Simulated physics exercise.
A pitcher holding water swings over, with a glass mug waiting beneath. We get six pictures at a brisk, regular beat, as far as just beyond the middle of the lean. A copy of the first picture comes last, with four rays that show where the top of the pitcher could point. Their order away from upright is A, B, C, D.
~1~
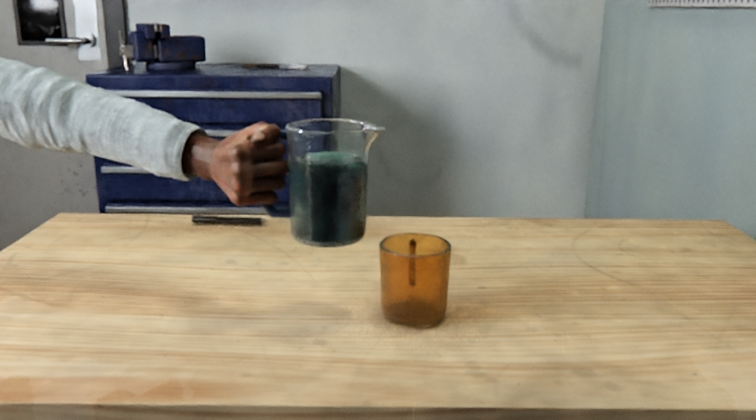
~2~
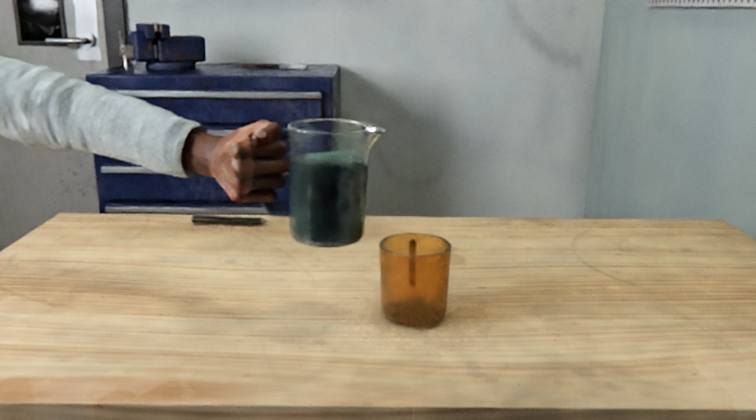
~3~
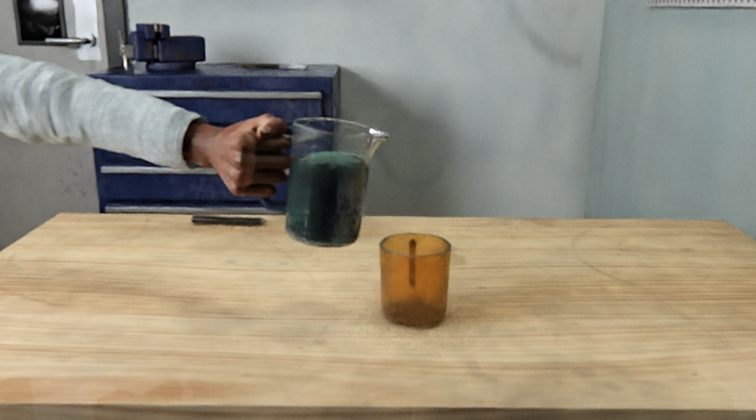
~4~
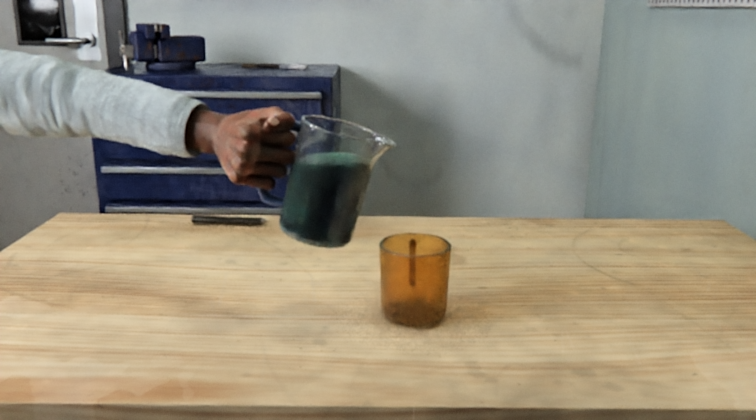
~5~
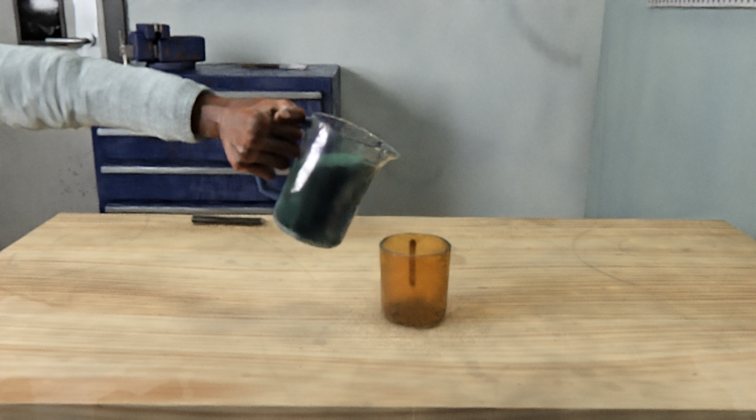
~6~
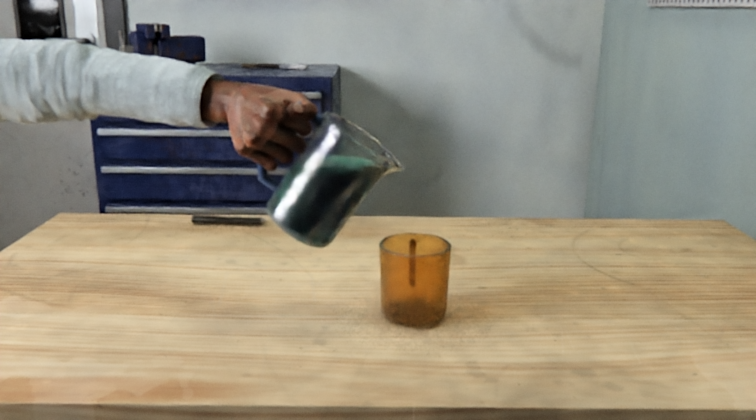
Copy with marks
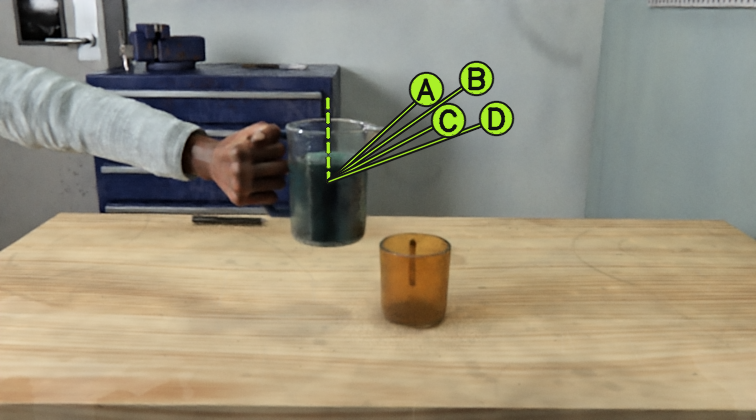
Hand lifting and tilting a clear glass pitcher of dark green liquid rightward above an amber cup on a wooden table.
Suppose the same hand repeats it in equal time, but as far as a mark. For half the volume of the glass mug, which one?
Use line D.
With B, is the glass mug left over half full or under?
Under half.
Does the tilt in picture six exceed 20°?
Yes.
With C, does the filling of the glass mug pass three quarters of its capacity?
No, less.
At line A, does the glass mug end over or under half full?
Under.
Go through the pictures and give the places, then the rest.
In the first picture, upright, lip at (383, 129); rim of the glass mug round (415, 244); nothing has left yet.
In the second picture, upright, lip at (385, 131); nothing has left yet.
In the third picture, tipped about 7°, lip at (389, 136); nothing has left yet.
In the fourth picture, tipped about 14°, lip at (394, 144); nothing has left yet.
In the fifth picture, tipped about 24°, lip at (400, 156); nothing has left yet.
In the sixth picture, tipped about 34°, lip at (403, 168); nothing has left yet.
On the marked copy, A at (415, 102); B at (462, 88); C at (432, 127); D at (480, 125).
With A, the glass mug ends with about 10 % of what it can hold.
With B, the glass mug ends with about 19 % of what it can hold.
With C, the glass mug ends with about 31 % of what it can hold.
With D, the glass mug ends with about 48 % of what it can hold.
